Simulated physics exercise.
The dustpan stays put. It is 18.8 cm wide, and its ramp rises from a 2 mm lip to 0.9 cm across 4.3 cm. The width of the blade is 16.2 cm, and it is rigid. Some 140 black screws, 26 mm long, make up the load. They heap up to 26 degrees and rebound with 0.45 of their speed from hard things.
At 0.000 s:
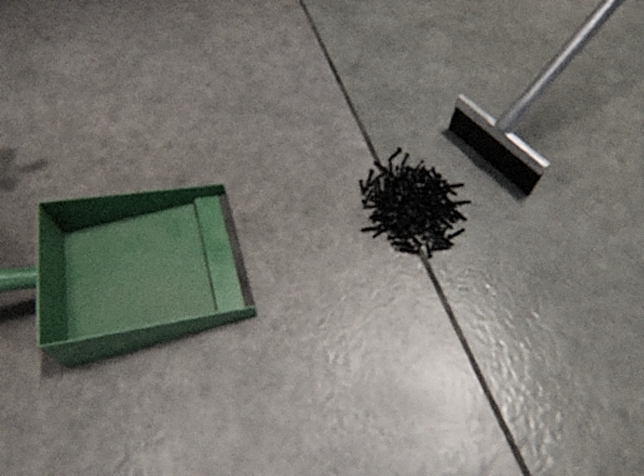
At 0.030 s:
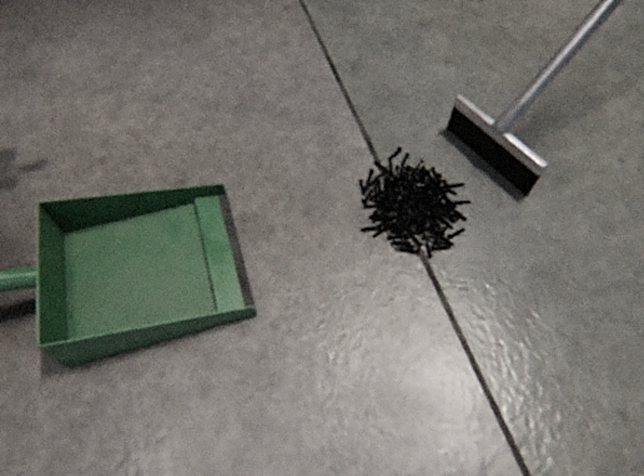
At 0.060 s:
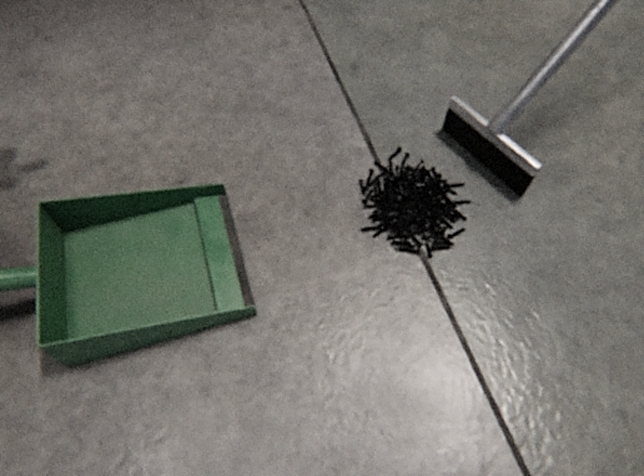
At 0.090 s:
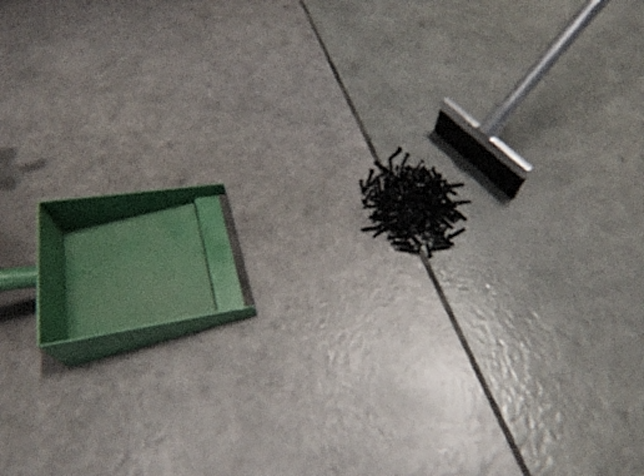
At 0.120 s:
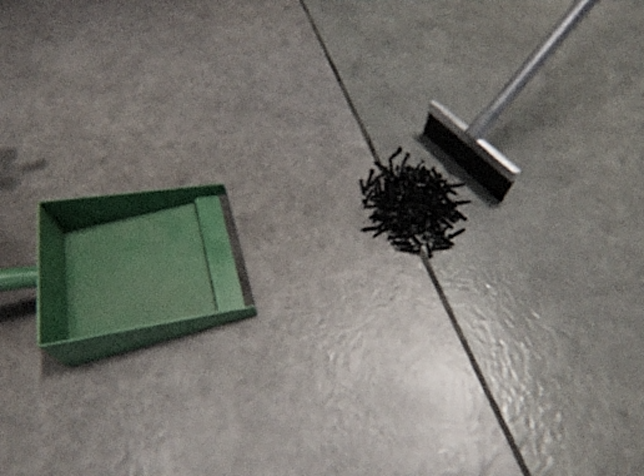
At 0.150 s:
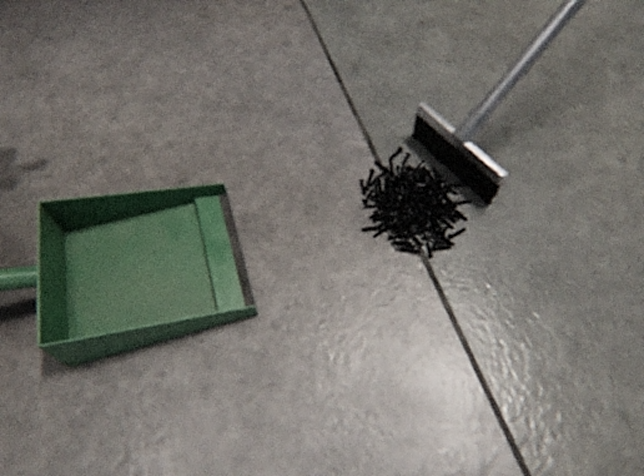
At the start, a green dustpan lies on the left of a grey floor, a pile of small black pieces sits on a dark seam, and a broom stands apart at upper right. The broom then slides a short way left until its head is beside the pile, while pile and pan stay still.
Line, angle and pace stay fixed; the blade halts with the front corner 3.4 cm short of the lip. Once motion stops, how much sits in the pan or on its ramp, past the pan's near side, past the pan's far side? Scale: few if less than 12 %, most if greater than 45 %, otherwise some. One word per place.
Pan - few; near side - few; far side - few.
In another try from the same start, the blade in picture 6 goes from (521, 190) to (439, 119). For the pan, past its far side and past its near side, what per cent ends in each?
You'd see pan at 0, far at 0 and near at 55.
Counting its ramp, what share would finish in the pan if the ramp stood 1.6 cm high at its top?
It would be near 0 per cent.
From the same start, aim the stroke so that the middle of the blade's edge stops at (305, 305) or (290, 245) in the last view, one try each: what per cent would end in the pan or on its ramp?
First try around 5 %, second try around 5 %.
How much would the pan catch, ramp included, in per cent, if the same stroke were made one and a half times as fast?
About 10 per cent.
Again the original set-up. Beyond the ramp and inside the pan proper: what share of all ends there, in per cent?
Estimate: Close to 0 per cent of the total.
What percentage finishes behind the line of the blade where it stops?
Roughly 35 per cent.
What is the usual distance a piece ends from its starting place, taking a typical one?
Roughly 20 cm.
Then, at 0.36 s, middle of the blade 19 cm from the lip; 0 % over the lip, far side 0 %, near side 0 %.
Then, at 0.50 s, middle of the blade 10 cm from the lip; 0 % over the lip, far side 0 %, near side 0 %.
After 0.77 s, middle of the blade 6 cm from the lip; 5 % over the lip, far side 0 %, near side 5 %.
At rest (1.4 s), pan 5 %, near side 5 %, far side 0 %, in front of the lip or behind the blade 90 %.
